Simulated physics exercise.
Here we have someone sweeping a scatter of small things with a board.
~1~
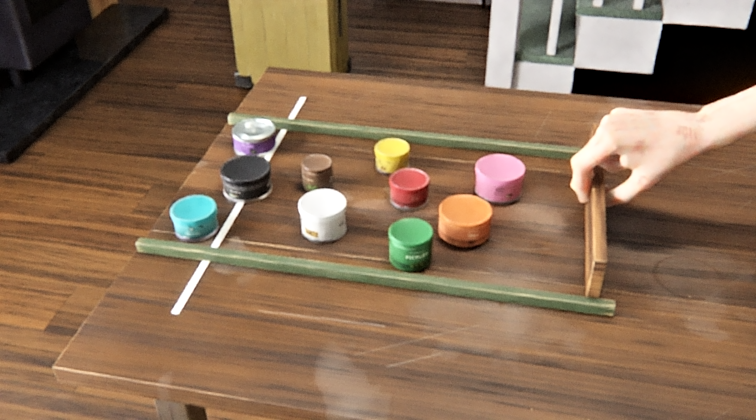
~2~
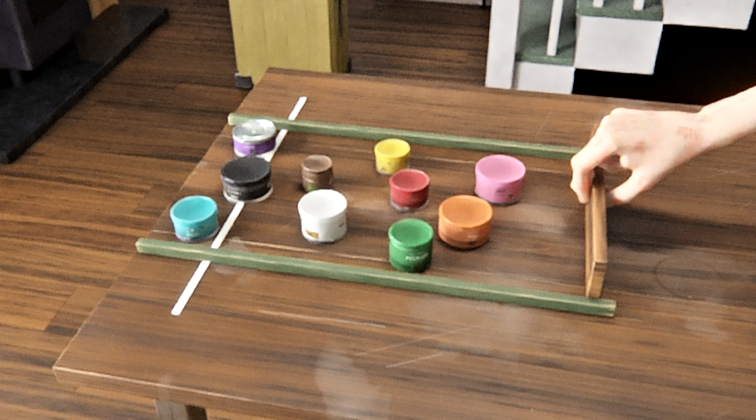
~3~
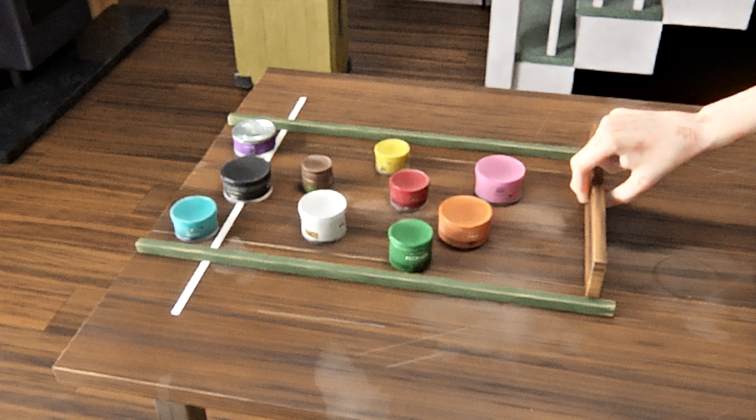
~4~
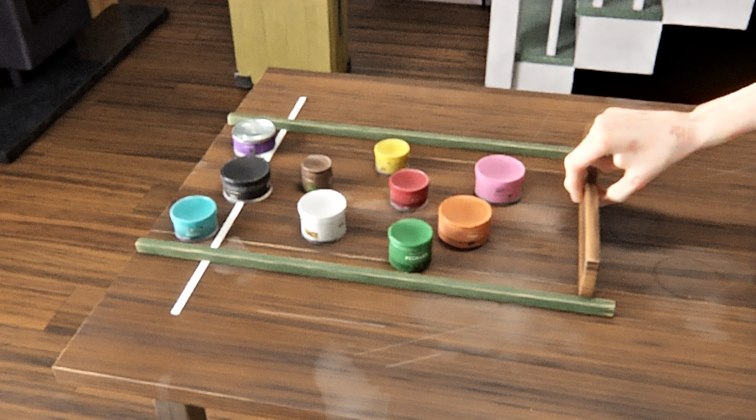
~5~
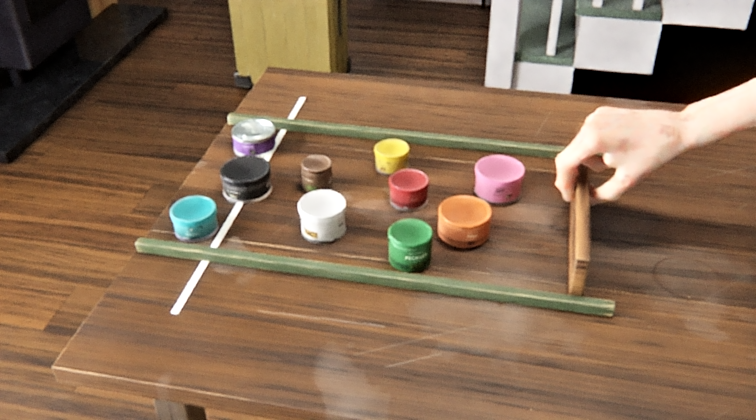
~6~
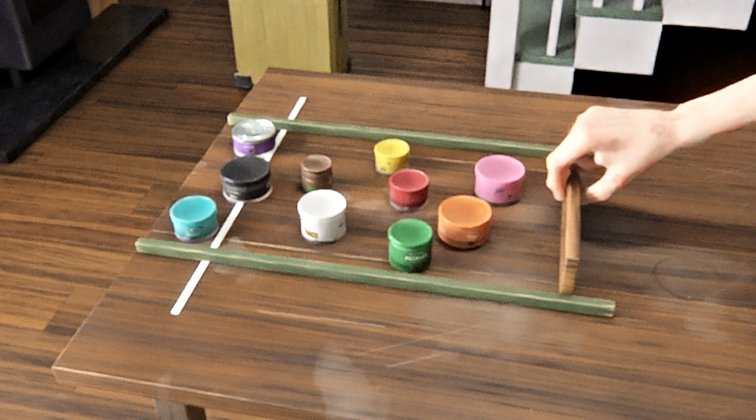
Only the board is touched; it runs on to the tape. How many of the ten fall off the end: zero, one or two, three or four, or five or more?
The number that fall off is one or two.
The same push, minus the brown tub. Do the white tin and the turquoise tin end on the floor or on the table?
The white tin does not fall, the turquoise tin comes down.
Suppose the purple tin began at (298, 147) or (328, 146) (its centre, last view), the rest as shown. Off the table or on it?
The purple tin stays on; holds on.
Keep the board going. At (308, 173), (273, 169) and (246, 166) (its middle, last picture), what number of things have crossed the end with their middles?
Past the end: 0, 1 and 2.
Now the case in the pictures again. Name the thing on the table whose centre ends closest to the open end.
It is the black tin.
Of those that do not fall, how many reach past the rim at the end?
It comes to 3.
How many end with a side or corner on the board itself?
The number is 5.
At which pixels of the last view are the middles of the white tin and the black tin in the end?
The white tin stops around (165, 211); the black tin around (181, 179).
A little later, none off yet; turquoise tin at rest near (195, 219); purple tin at rest near (255, 139); black tin at rest near (247, 179).
When it is over, the number that fall off is one or two; down, turquoise tin.
